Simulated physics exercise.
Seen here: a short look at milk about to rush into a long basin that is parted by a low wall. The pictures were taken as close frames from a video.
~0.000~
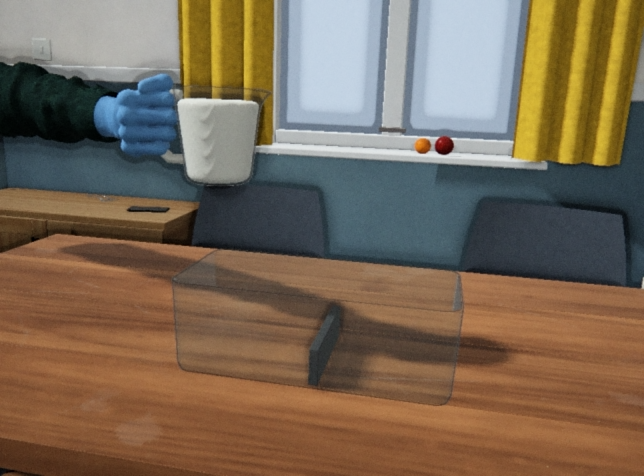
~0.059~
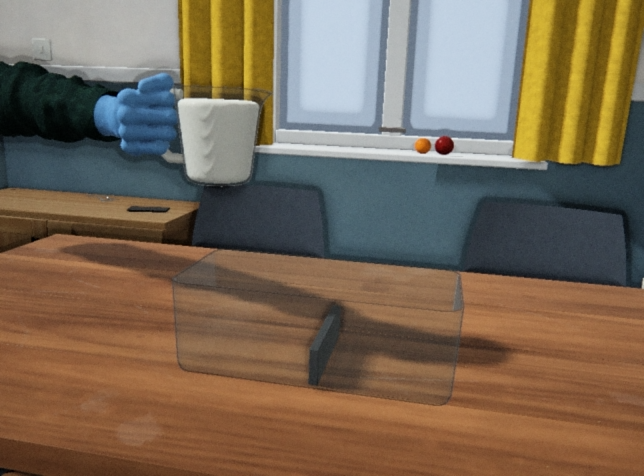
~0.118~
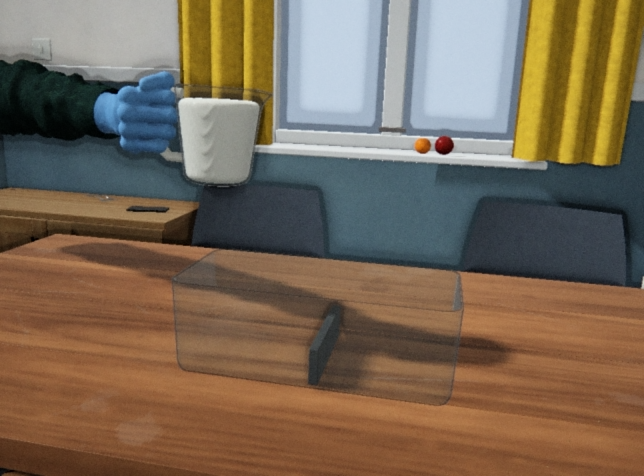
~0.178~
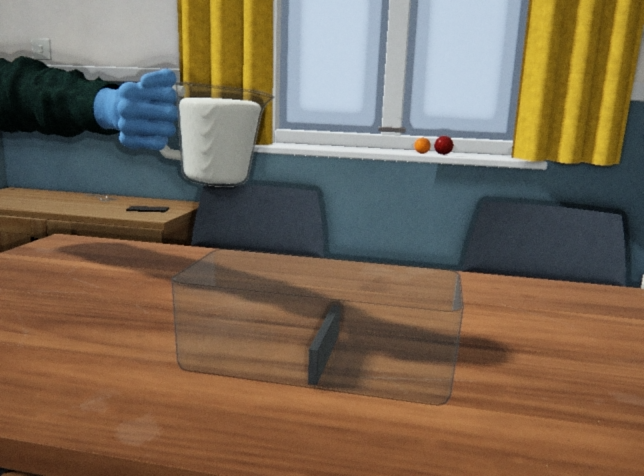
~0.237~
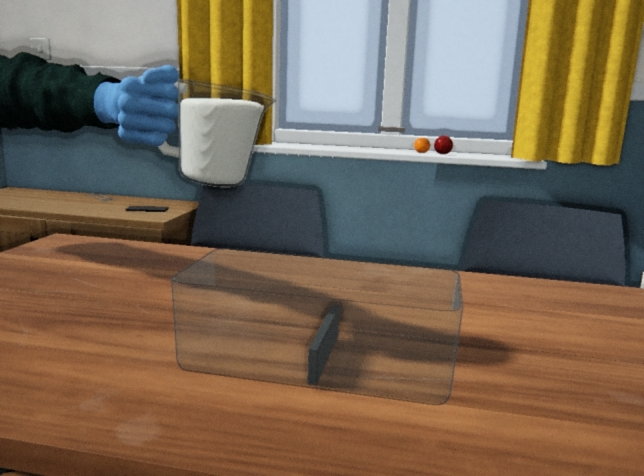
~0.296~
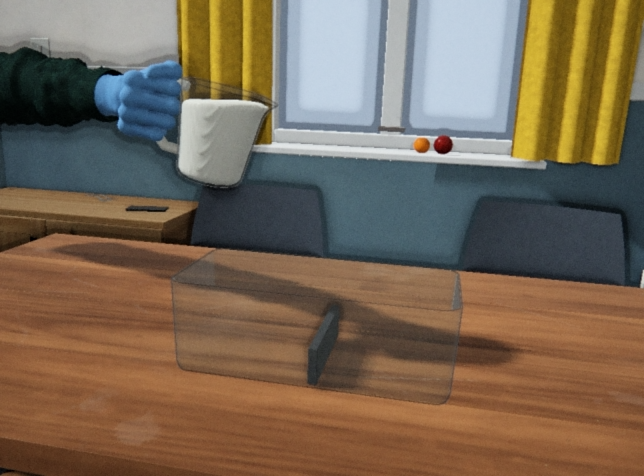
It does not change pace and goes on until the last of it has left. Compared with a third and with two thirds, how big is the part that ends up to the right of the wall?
It is between the two.
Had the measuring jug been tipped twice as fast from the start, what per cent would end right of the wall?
About 25 %.
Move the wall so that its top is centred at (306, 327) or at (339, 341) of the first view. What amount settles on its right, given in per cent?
First try 80 per cent, second try 30 per cent.
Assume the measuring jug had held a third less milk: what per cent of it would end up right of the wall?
Near 20 in a hundred.
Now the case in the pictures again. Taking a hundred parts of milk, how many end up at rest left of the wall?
It comes to some 50 per cent.
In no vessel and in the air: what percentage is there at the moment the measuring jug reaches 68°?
It's about 20 per cent.
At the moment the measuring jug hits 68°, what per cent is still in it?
70 %.
A moment on, the measuring jug is tipped part way and 71 per cent is still to pour, 2 is left of the wall and 6 right of it.
Next, the measuring jug is tipped right over and 13 per cent is still to pour, 24 is left of the wall and 45 right of it.
Then the measuring jug is tipped right over and 0 per cent is still to pour, 51 is left of the wall and 48 right of it.
Later the measuring jug is tipped right over and 0 per cent is still to pour, 51 is left of the wall and 48 right of it.
In the end 51 per cent lies left of the wall, 48 right of it and 1 outside.
